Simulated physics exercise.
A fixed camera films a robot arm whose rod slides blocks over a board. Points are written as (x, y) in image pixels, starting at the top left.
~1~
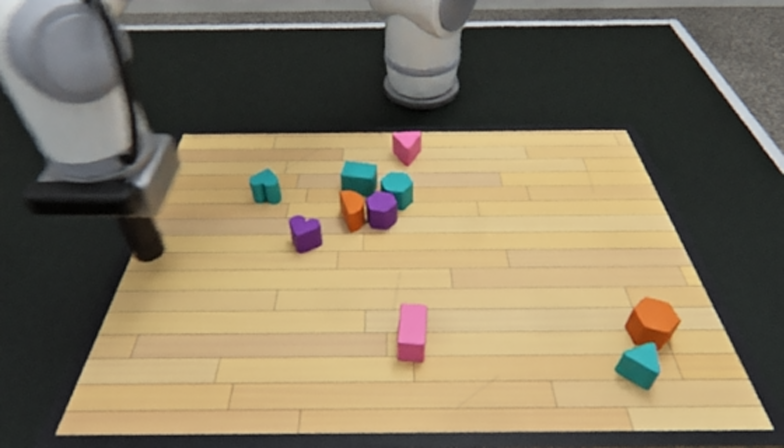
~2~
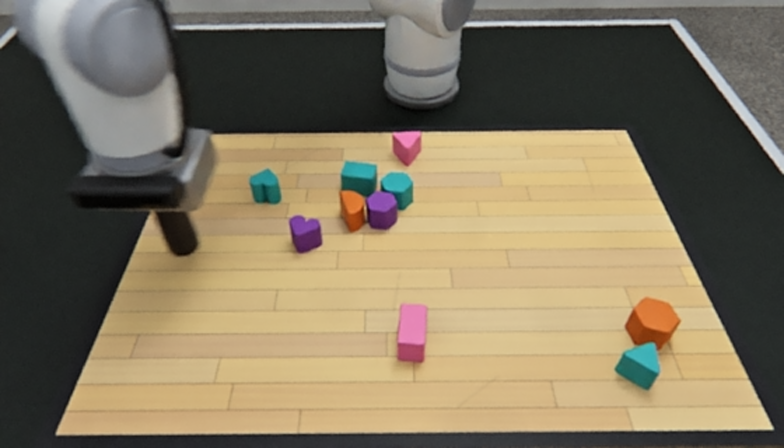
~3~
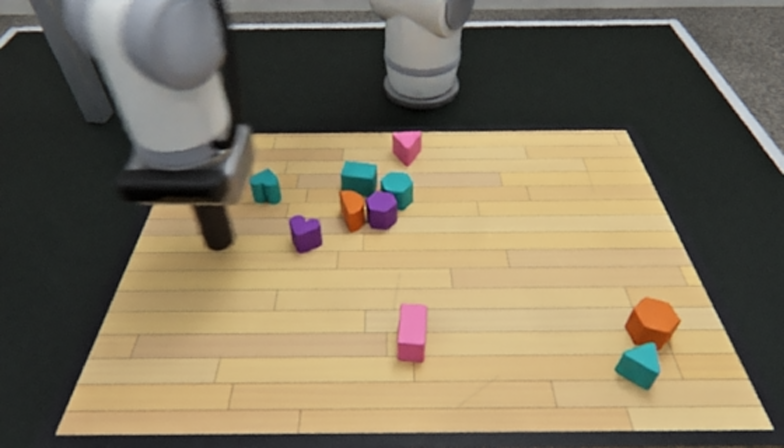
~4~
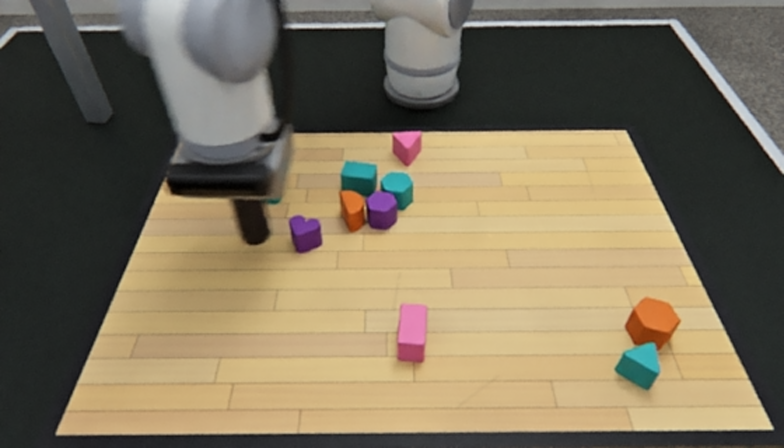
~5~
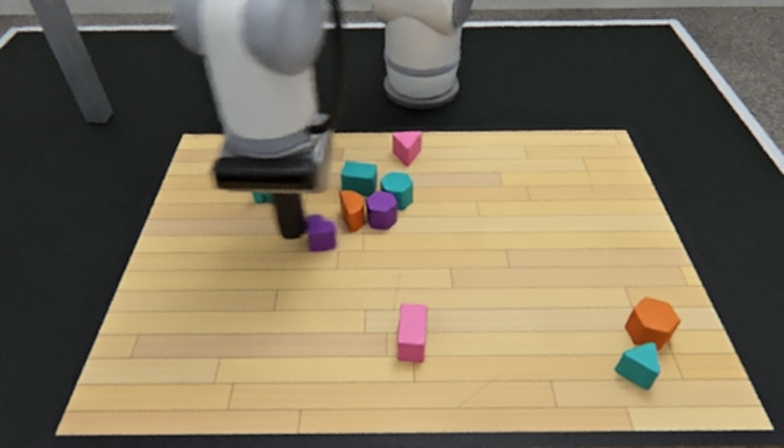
In this clip, a robot arm moves a dark rod rightward from the left edge of a wooden board scattered with colourful blocks, then pushes the purple heart slightly to the right while the other blocks stay still.
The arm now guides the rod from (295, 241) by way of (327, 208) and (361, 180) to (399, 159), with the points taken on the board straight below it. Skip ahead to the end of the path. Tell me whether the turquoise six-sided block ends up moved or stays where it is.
It ends up on the same spot.
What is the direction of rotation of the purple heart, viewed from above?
Overhead view: Clockwise.
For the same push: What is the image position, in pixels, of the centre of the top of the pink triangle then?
If I read the scene right, the answer is (422, 133).
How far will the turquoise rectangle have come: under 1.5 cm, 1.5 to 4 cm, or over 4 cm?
That block covers upwards of 4 cm.
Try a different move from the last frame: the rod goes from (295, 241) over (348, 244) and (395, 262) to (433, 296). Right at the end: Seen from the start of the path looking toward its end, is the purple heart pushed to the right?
No - that is not the case.
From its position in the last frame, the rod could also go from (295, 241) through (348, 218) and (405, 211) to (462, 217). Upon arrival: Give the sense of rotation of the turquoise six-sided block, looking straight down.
Prediction: Counterclockwise.
On the path given first. One third of the way, rod at (326, 196); purple heart at (325, 222), turned 25° clockwise.
Two thirds of the way, rod at (361, 169); purple heart at (325, 222), turned 25° clockwise; turquoise rectangle at (385, 157), turned 70° clockwise.
At the end, rod at (399, 148); purple heart at (325, 222), turned 25° clockwise; turquoise rectangle at (418, 150), turned 110° clockwise; turquoise six-sided block not moved; pink triangle at (422, 133), turned 30° anticlockwise.
